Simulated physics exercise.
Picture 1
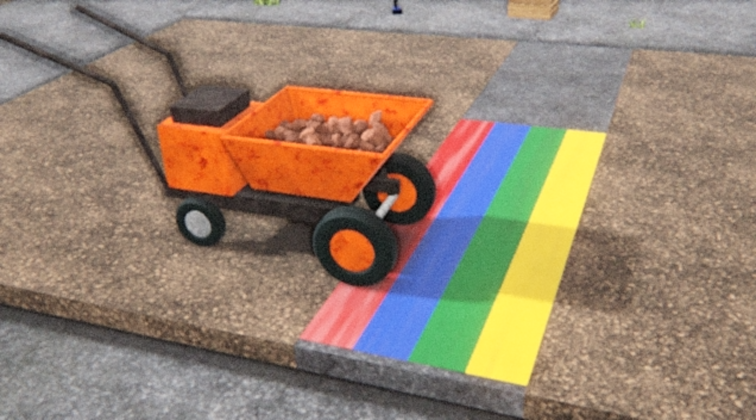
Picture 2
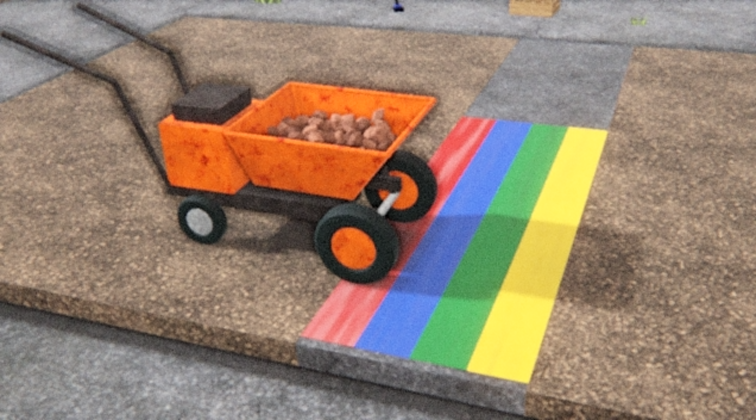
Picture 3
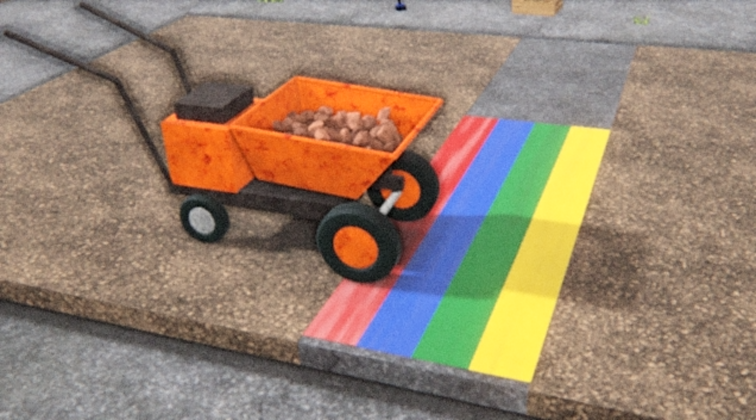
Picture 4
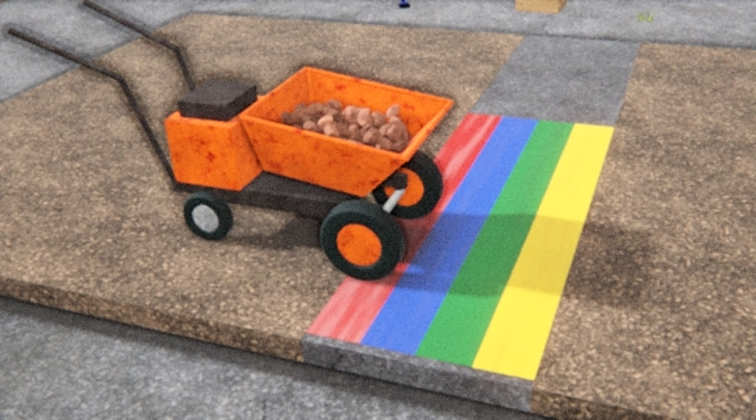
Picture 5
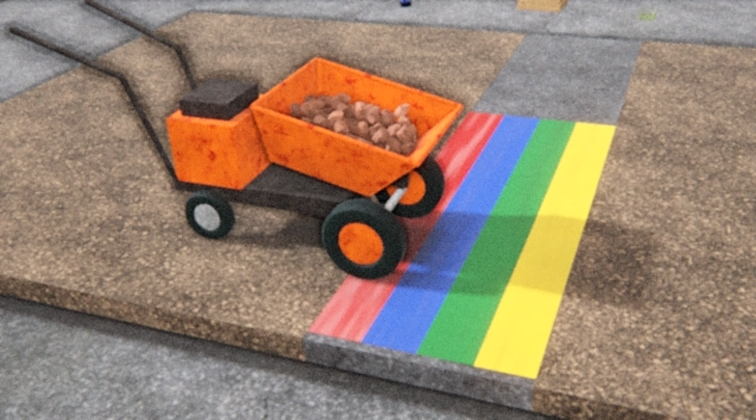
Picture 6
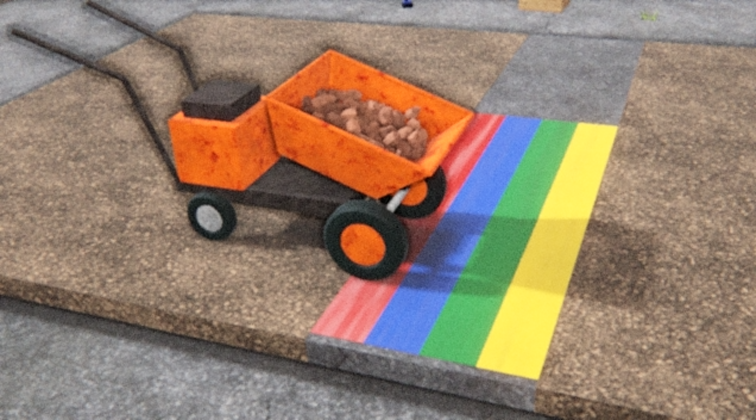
The clip shows an orange motor barrow loaded with rubble beside a pad striped red, blue, green and yellow; its skip starts level, then gradually tilts forward to the right, its rear rising while the rubble stays inside.
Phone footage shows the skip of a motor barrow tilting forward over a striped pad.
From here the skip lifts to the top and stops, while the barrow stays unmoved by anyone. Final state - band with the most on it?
Yellow band.
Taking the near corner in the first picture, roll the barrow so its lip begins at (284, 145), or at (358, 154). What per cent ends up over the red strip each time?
You'd get 30 in a hundred the first time and 0 in a hundred the second.
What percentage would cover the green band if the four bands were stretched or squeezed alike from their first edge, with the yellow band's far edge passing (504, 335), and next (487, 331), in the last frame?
Near 0 and 0 in a hundred.
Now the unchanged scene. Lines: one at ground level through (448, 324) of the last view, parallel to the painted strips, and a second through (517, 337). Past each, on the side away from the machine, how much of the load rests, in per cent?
90 and 40 in a hundred.
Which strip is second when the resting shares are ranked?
The answer is that green strip.
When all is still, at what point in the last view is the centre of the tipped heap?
The centre ends up roughly at (535, 263).
Soon, skip tipped steeply; all in the skip.
A while on, skip tipped right over; most in the skip; a small part over the green strip; a stray few over the yellow strip.
Towards the end, skip tipped right over; about a quarter in the skip; about a quarter over the green strip; about half over the yellow strip; about a quarter off the paint.
Finally, skip tipped right over; a stray few in the skip; none over the red strip; a stray few over the blue strip; about a third over the green strip; about half over the yellow strip; about a quarter off the paint.
